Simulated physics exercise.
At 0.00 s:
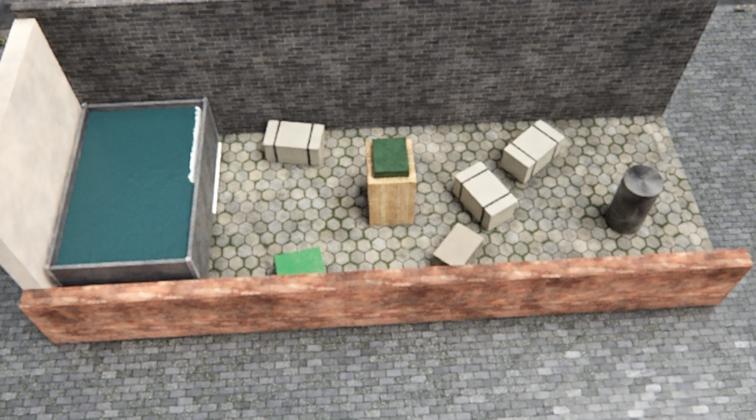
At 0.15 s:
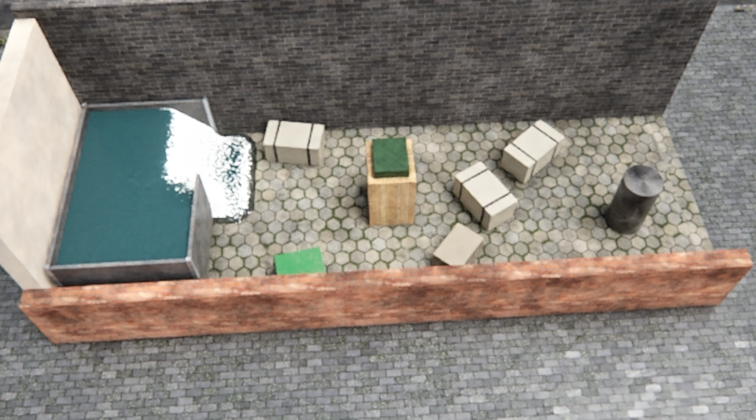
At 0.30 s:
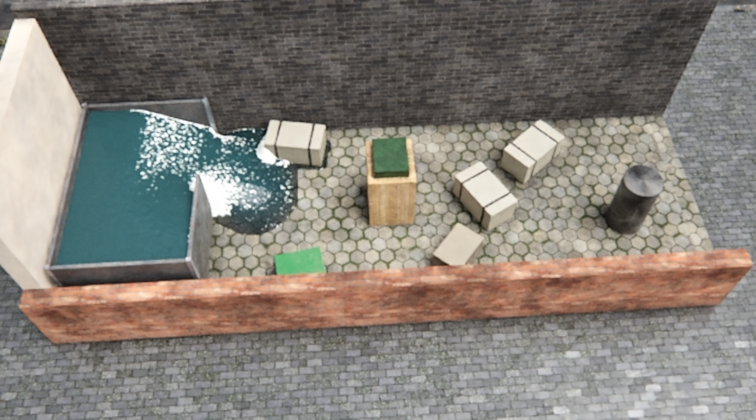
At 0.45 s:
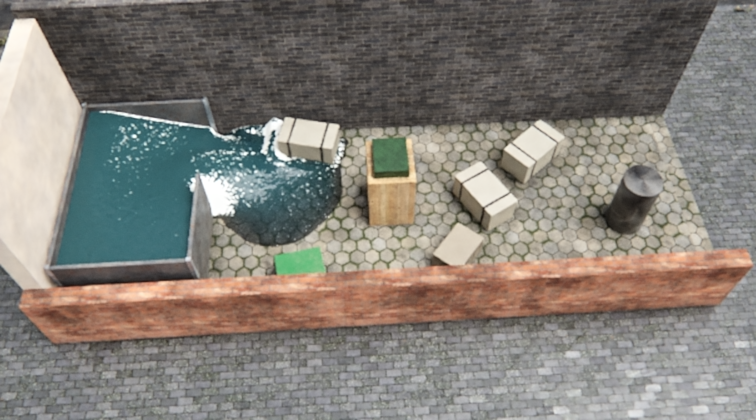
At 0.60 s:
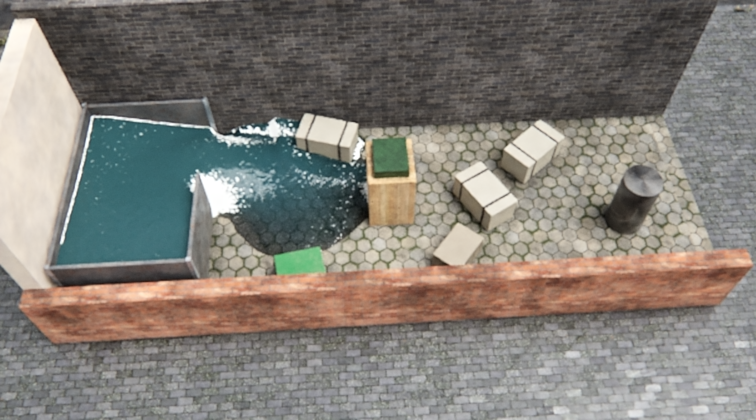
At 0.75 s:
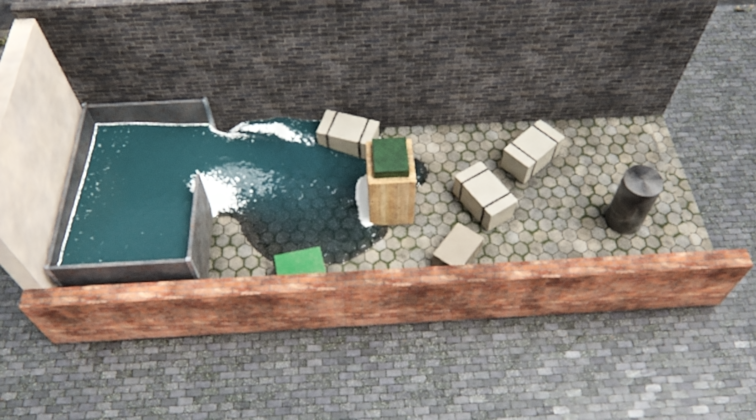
The clip shows a walled, paved lane where water bursts from the right side of a tank and spreads rightward, pushing the nearest pale strapped box along the back wall, then reaching a wooden block while the green box stays still.
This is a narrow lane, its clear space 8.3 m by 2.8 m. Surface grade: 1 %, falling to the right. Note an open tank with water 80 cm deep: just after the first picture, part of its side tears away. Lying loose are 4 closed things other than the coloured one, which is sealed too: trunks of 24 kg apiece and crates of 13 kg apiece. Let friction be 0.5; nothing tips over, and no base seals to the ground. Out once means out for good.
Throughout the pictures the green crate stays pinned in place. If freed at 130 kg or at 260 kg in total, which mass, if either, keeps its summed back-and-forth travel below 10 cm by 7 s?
The ballast needed: The low one.
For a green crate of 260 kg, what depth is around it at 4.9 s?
Close to 6 cm deep.
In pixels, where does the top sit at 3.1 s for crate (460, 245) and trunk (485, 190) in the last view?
Somewhere about (494, 205) and (602, 237).
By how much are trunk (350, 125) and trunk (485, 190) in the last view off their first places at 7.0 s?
Taking them in the order asked, one is gone out, then the other is washed out.
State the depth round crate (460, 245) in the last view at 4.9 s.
12 cm.
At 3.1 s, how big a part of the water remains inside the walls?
About 88 in a hundred parts of the water.
After 1.4 s the green crate would be 0 cm from its start with 130 kg and 0 cm from its start with 260 kg; 1 cm of water round it then.
After 3.1 s the green crate would be 0 cm from its start with 130 kg and 0 cm from its start with 260 kg; 13 cm of water round it then.
After 4.9 s the green crate would be 0 cm from its start with 130 kg and 0 cm from its start with 260 kg; 6 cm of water round it then.
After 7.0 s the green crate would be 0 cm from its start with 130 kg and 0 cm from its start with 260 kg; 7 cm of water round it then.
